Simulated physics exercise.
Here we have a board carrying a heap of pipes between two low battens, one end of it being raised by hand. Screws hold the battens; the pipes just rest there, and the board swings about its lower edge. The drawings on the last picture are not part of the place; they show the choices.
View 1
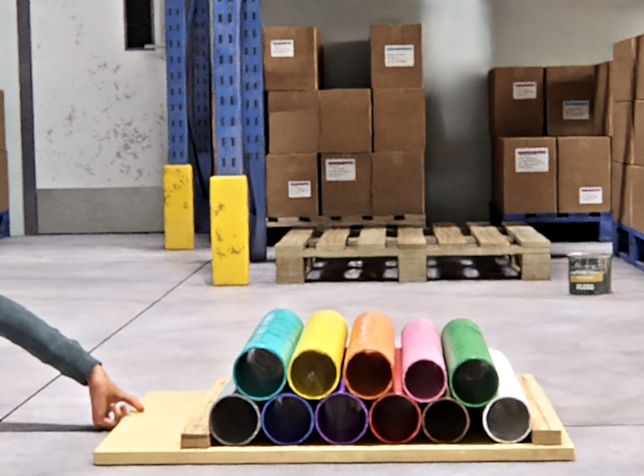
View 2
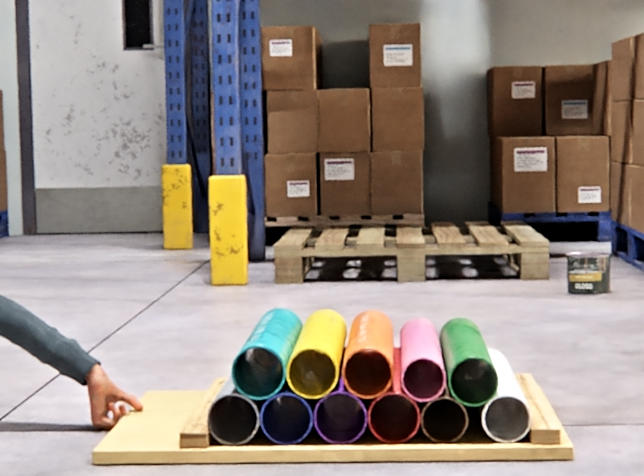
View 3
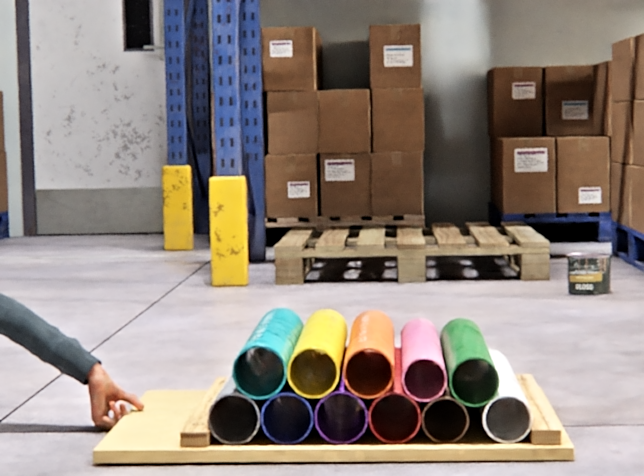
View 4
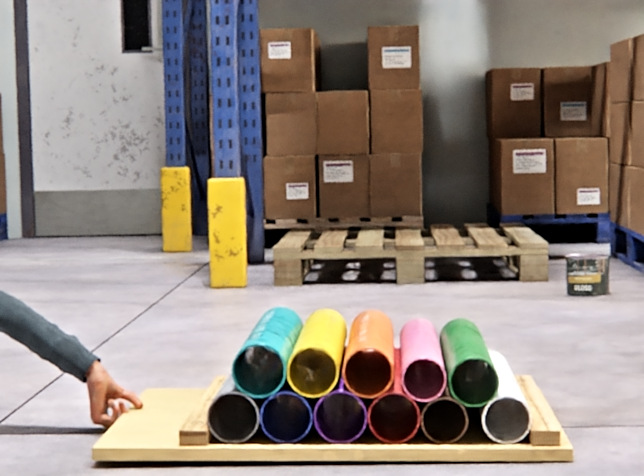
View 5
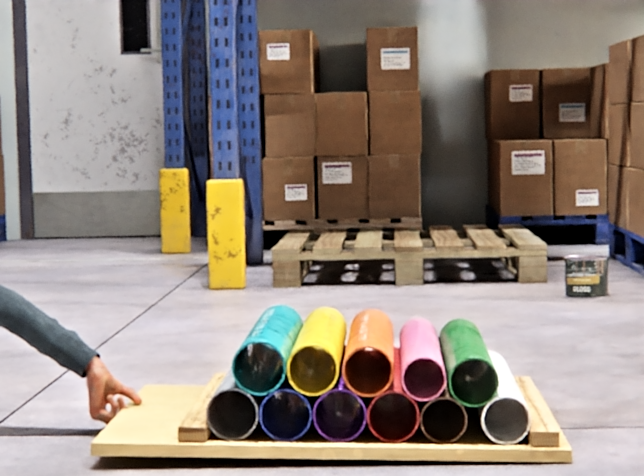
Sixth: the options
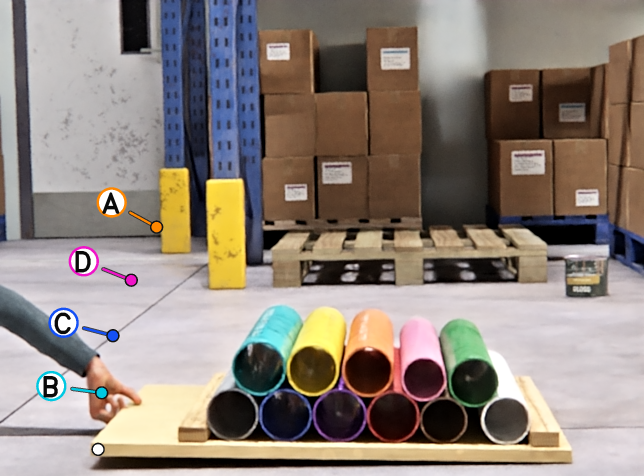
A hand in a dark sleeve at the left very slightly raises the near end of a pale wooden board on a warehouse floor, seen from the front at a low height. Turquoise, yellow, orange, pink and green pipes rest above grey, blue, purple, red, brown and white ones between battens, before stacked boxes and yellow-footed blue posts. The pipes stay together, and the view barely shifts.
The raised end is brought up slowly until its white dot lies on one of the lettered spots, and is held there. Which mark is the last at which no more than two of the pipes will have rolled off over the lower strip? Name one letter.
No higher than D.
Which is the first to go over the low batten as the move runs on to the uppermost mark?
First is the green one.
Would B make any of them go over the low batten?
At B: No.
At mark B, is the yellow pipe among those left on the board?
Yes.
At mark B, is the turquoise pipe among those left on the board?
Yes.
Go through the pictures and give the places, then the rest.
In the first picture, brown pipe (446, 421); white pipe (508, 419); turquoise pipe (260, 373).
In the second picture, turquoise pipe (259, 372); orange pipe (368, 373).
In the third picture, board (338, 414); grey pipe (234, 418); blue pipe (287, 418); red pipe (395, 418).
In the fourth picture, board (337, 414); grey pipe (233, 417); blue pipe (286, 417).
In the fifth picture, board (335, 412); grey pipe (232, 414); blue pipe (286, 415).
On the marked copy, A at (156, 227); B at (102, 393); C at (113, 336); D at (132, 280); the white dot at (98, 450).
Taking D. A third of the way, board at 15°.
Two thirds of the way, board at 23°.
When it is over, board at 23°, none over the low batten.
As for the rest, A five over the low batten; B none over the low batten; C none over the low batten.
